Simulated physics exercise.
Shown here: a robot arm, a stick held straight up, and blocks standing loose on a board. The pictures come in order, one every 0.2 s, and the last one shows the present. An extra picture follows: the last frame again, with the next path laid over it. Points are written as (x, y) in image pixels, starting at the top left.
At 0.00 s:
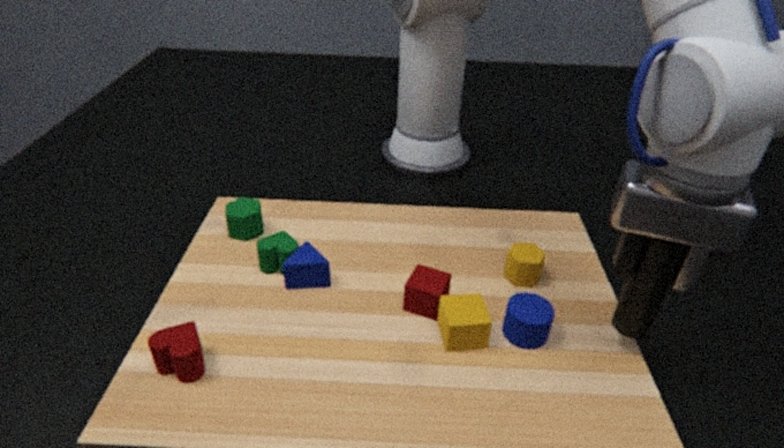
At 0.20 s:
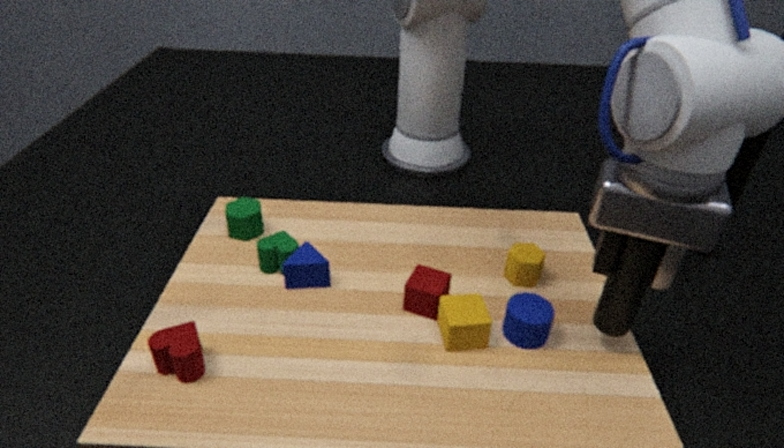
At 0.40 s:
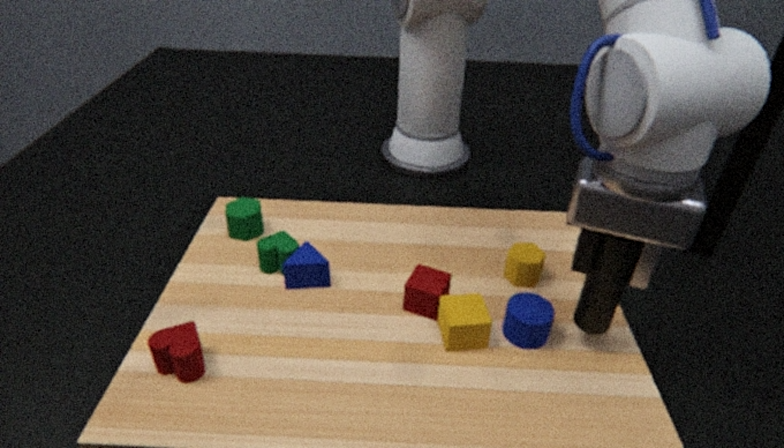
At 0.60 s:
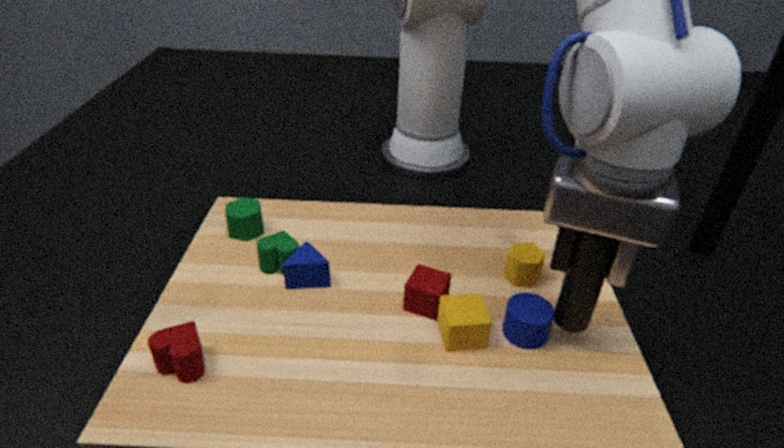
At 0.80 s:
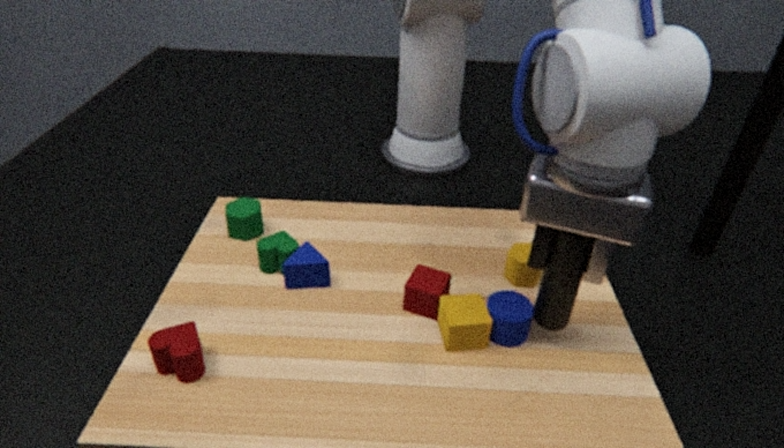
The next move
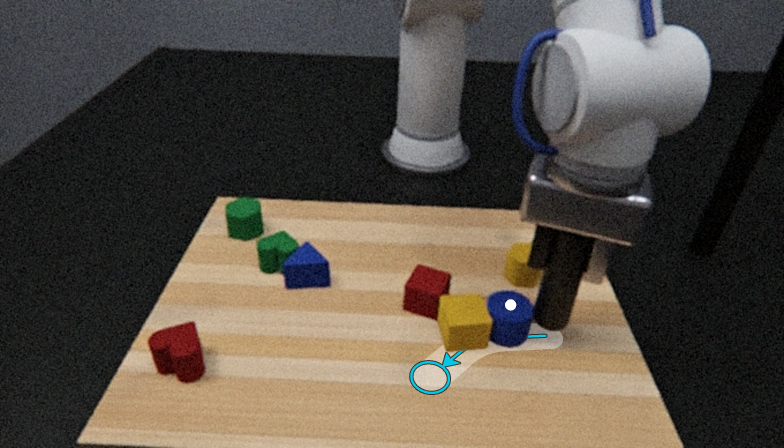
On a wooden board scattered with colored blocks, a robot arm moved an upright dark stick steadily left from the right edge, then pushed the blue round block a little left, beside the yellow cube.
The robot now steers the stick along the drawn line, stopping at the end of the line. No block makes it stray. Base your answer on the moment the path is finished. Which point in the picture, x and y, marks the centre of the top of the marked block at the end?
I'd expect the centre of its top face to be at (423, 310).
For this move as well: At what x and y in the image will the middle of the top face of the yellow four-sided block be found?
Near (376, 313).
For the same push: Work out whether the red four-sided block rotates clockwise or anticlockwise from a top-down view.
Clockwise.
Path on the board, from (545, 336) over (501, 338) and (462, 351) to (430, 377); the dot is on the blue round block.
One third of the way, stick at (504, 322); red four-sided block at (425, 277); yellow four-sided block at (421, 313); blue round block at (464, 305).
Two thirds of the way, stick at (464, 335); red four-sided block at (421, 276), turned 30° clockwise; yellow four-sided block at (380, 313), turned 20° anticlockwise; blue round block at (427, 309).
At the end, stick at (432, 361); red four-sided block at (421, 276), turned 30° clockwise; yellow four-sided block at (376, 313), turned 15° anticlockwise; blue round block at (423, 310); yellow hexagonal block in place.
